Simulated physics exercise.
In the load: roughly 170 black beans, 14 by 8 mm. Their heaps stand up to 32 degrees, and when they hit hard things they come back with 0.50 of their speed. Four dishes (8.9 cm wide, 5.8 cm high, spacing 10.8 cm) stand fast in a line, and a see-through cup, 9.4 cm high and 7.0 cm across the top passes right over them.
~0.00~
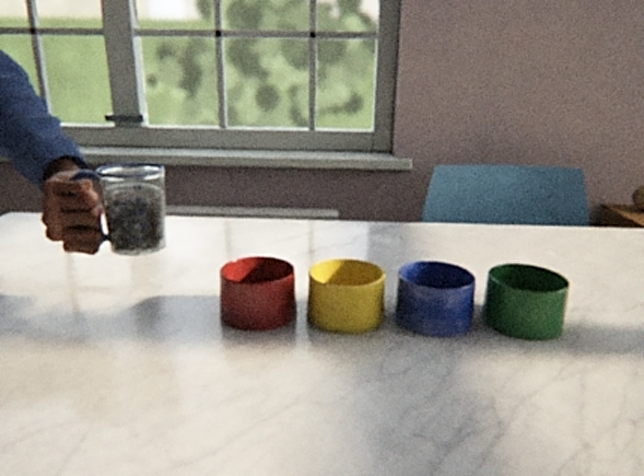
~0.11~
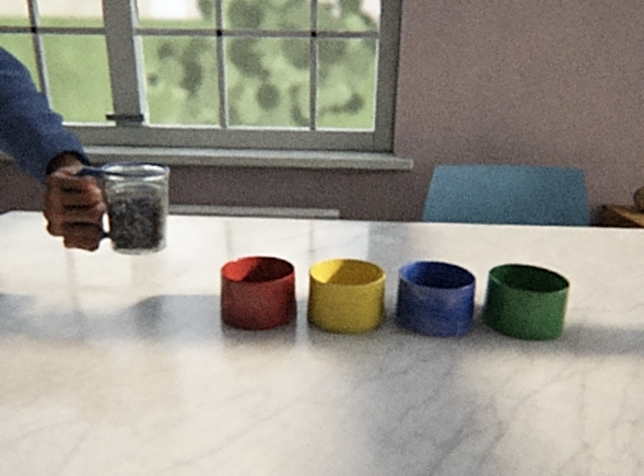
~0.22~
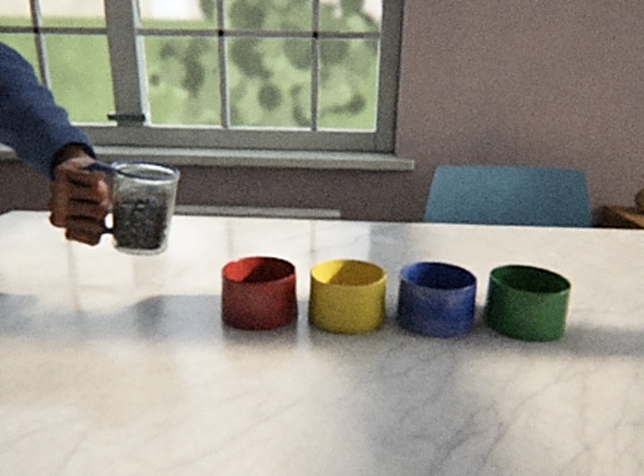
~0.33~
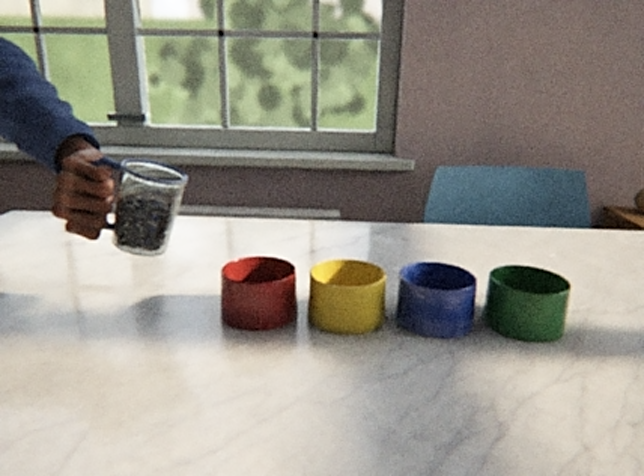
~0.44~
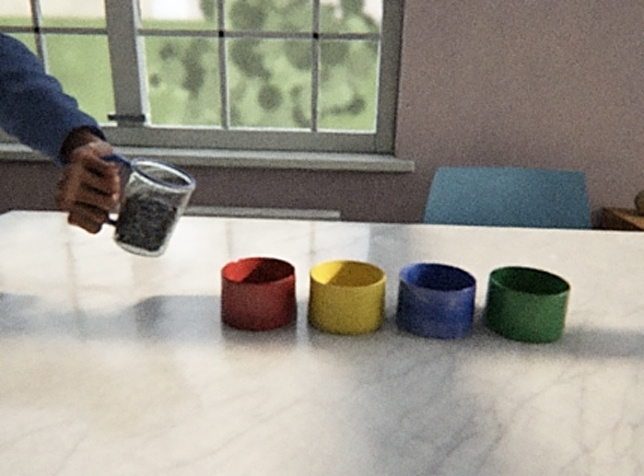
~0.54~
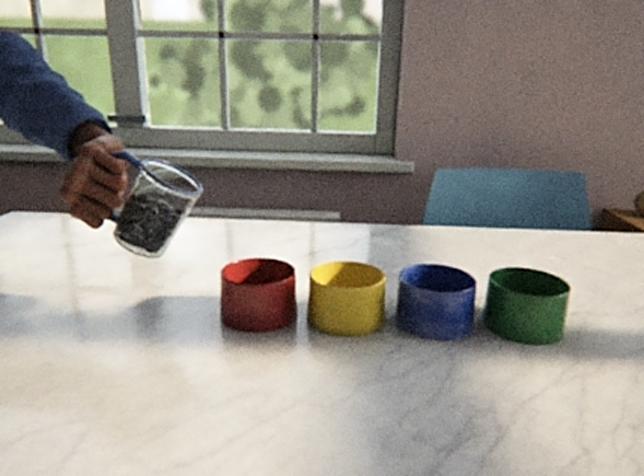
The clip shows a hand holding a clear cup of small dark pieces at the left of a marble-patterned table, gradually tilting it rightward while shifting slightly right, as red, yellow, blue and green dishes stay still in a row.
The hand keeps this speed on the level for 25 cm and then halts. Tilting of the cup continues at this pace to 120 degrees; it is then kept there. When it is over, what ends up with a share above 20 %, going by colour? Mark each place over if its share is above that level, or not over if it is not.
Red: Over, blue: Not over, green: Not over, yellow: Not over, counter: Not over.
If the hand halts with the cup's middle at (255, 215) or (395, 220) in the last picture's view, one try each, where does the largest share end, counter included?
Try 1 - red; try 2 - red.
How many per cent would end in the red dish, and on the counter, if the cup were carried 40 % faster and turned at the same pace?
Red: 60; counter: 40.
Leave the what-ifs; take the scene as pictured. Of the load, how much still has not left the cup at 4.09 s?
0 %.
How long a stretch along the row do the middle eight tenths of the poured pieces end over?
It covers some 5 centimetres of the row.
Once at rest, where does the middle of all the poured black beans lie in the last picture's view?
(265, 297).
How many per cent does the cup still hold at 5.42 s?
About 0 percent of the load.
After 2.67 s, tilt 120 degrees; cup holds 0 %, red 100 %.
Then, at 4.09 s, tilt 120 degrees; cup holds 0 %, red 100 %.
After 5.42 s, tilt 120 degrees; cup holds 0 %, red 100 %.
At rest (5.7 s), red 100 %, blue 0 %, green 0 %, yellow 0 %, counter 0 %.
